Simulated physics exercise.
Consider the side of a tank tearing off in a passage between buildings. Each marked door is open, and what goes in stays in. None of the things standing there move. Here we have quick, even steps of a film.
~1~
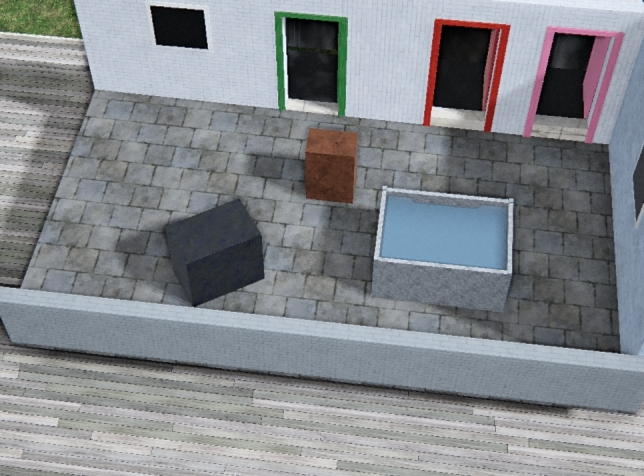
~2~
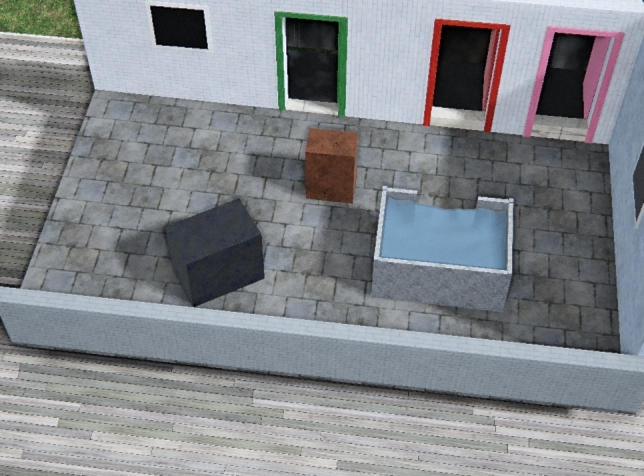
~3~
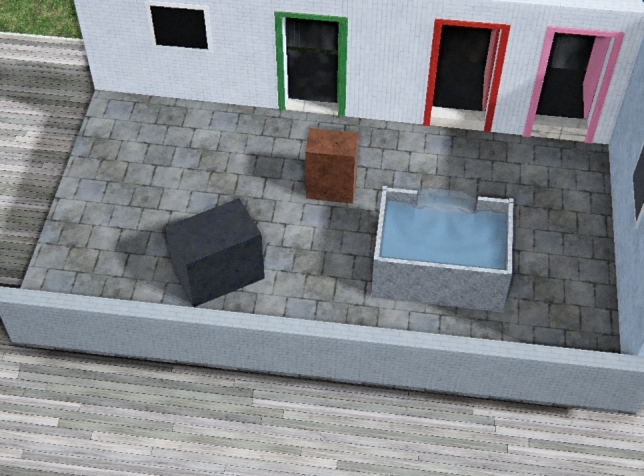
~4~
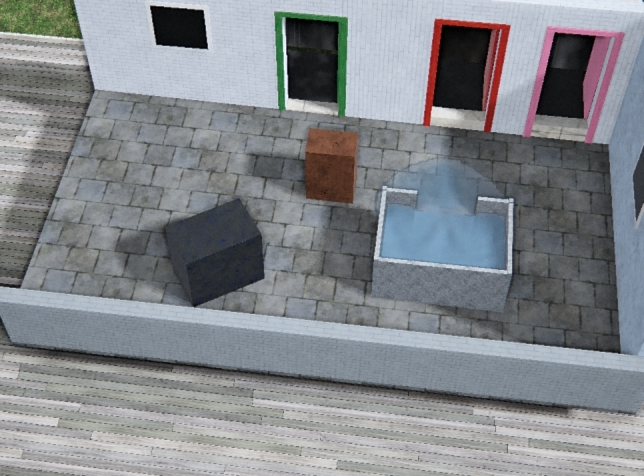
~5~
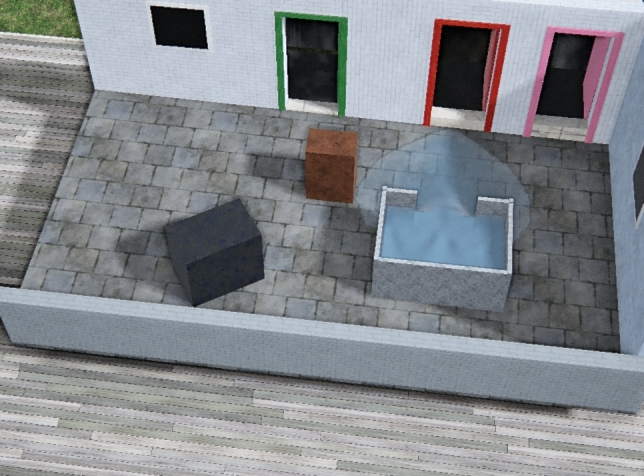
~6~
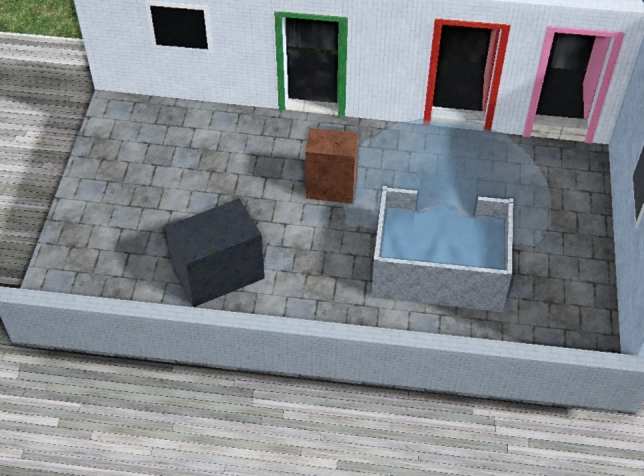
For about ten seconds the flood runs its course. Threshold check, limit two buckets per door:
Pink door under; green door over; red door over.
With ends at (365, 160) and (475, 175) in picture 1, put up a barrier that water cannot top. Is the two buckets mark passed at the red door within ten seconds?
Red: Within bounds.
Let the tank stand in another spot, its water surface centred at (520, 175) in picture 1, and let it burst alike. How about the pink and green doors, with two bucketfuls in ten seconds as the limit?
I'd say pink door crosses the threshold while green door misses the threshold.
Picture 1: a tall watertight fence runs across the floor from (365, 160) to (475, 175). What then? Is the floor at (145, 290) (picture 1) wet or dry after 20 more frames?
Untouched.
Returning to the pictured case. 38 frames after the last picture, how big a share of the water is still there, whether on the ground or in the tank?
Result: Close to 86 %.
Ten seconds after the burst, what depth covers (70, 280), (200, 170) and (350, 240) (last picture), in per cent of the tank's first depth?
2, 2 and 2 per cent, roughly.
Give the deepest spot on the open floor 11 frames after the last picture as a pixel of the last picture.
Close to (597, 149), I'd say.
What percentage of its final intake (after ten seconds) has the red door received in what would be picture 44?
Share by then: 100 in a hundred.
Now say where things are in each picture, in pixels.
The first picture shows still water in the water tank at (445, 233).
In the second picture, water pours out on the water tank's far side and has run to a hidden place.
In the third picture, water pours out on the water tank's far side and has run to (459, 194).
In the fourth picture, water pours out on the water tank's far side and has run to (457, 163).
In the fifth picture, the front is at (455, 134), out from the gap on the water tank's far side.
In the sixth picture, the front is at (499, 133), out from the gap on the water tank's far side.
A moment on, water covers 25 % of the floor; the pink door wet at the sill, nothing in, the green door wet at the sill, nothing in, the red door over two buckets in.
Next, water covers 30 % of the floor; the pink door wet at the sill, nothing in, the green door under two buckets in, the red door far over two buckets in.
Then, water covers 55 % of the floor; the pink door wet at the sill, nothing in, the green door over two buckets in, the red door far over two buckets in.
Later, water covers 75 % of the floor; the pink door wet at the sill, nothing in, the green door over two buckets in, the red door far over two buckets in.
In the end, water covers 85 % of the floor; the pink door wet at the sill, nothing in, the green door over two buckets in, the red door far over two buckets in.
